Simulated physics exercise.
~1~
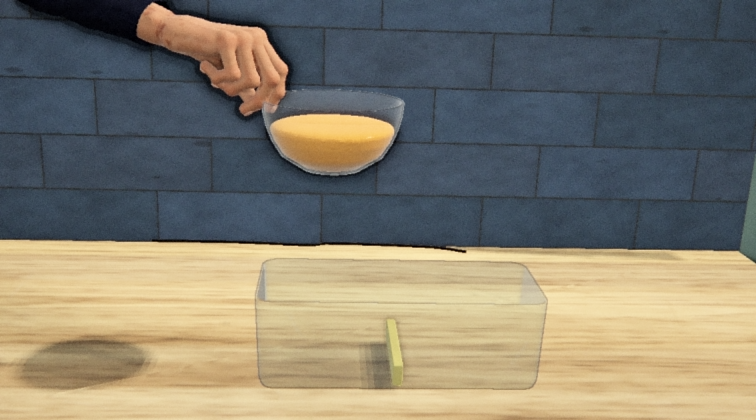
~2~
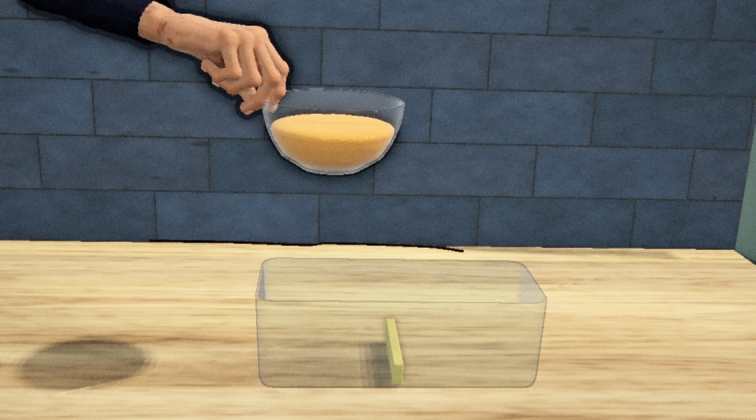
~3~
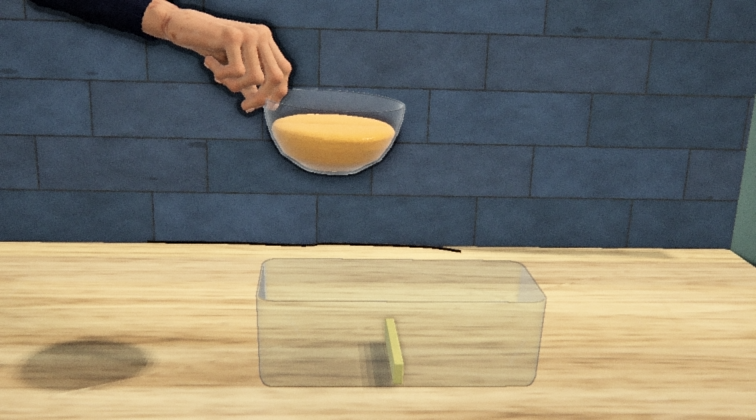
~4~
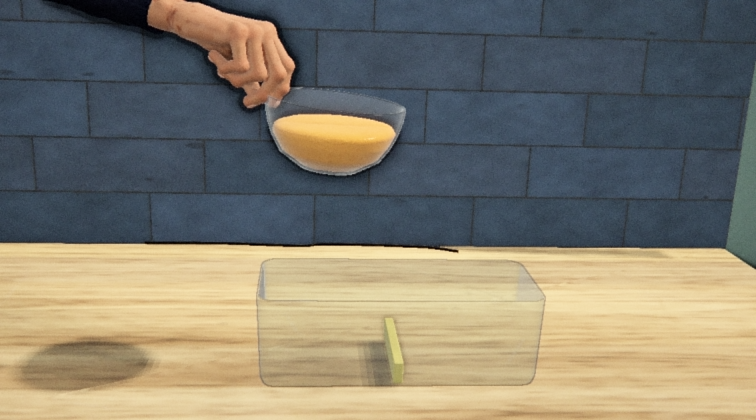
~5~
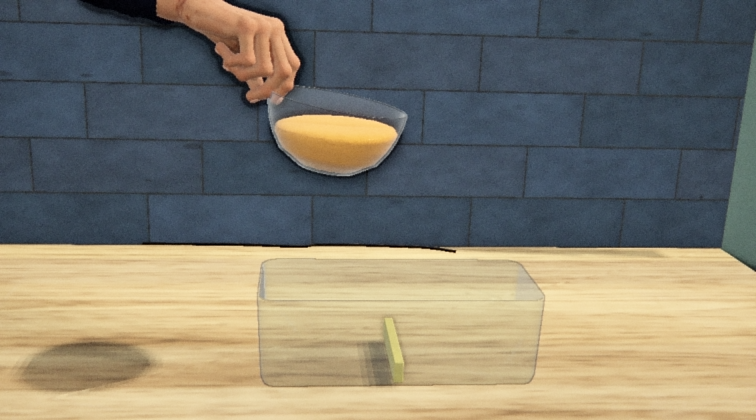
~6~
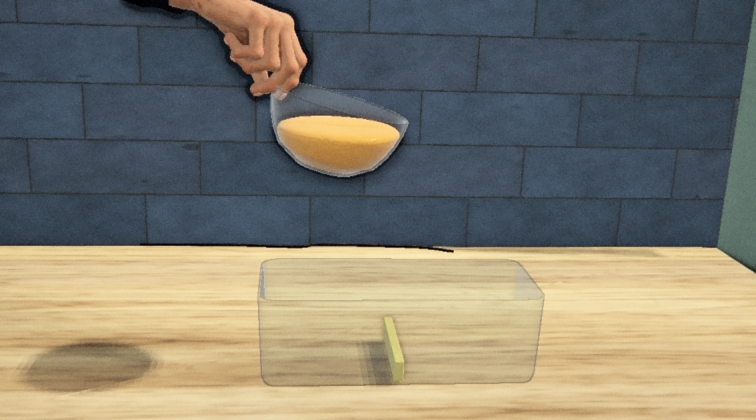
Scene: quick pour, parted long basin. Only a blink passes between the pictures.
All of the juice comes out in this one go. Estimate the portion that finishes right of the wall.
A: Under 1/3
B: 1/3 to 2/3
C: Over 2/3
The answer is C.
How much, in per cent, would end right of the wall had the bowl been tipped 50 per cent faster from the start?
Close to 75 per cent.
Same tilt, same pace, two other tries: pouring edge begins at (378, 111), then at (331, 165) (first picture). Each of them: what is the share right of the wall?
First try: Near 65 percent; second try: Near 15 percent.
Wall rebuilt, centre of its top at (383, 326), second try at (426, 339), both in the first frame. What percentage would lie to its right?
Try 1: Some 95 %; try 2: 65 %.
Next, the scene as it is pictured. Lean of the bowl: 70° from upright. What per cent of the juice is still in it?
It works out to close to 50 percent.
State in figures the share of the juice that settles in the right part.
I'd put it at around 80 %.
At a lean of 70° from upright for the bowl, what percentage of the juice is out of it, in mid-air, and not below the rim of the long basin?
Something like 40 per cent of it.
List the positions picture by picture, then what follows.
In the first frame, tilt 0°; pouring edge (403, 104); surface from (270, 124) to (395, 127); the long basin's rim runs from (260, 280) to (536, 284); the wall's top is at (394, 342).
In the second frame, tilt 1°; pouring edge (403, 104); surface from (270, 123) to (395, 127).
In the third frame, tilt 2°; pouring edge (404, 107); surface from (271, 123) to (395, 128).
In the fourth frame, tilt 5°; pouring edge (404, 110); surface from (273, 123) to (395, 128).
In the fifth frame, tilt 10°; pouring edge (405, 116); surface from (274, 123) to (397, 129).
In the sixth frame, tilt 15°; pouring edge (406, 122); surface from (277, 124) to (399, 130).
A moment on, the bowl is tipped part way and 50 per cent is still to pour, 0 is left of the wall and 10 right of it.
Next, the bowl is tipped right over and 1 per cent is still to pour, 7 is left of the wall and 79 right of it.
Then the bowl is tipped right over and 0 per cent is still to pour, 15 is left of the wall and 84 right of it.
Later the bowl is tipped right over and 0 per cent is still to pour, 20 is left of the wall and 79 right of it.
At rest 20 per cent lies left of the wall, 79 right of it and 1 outside.
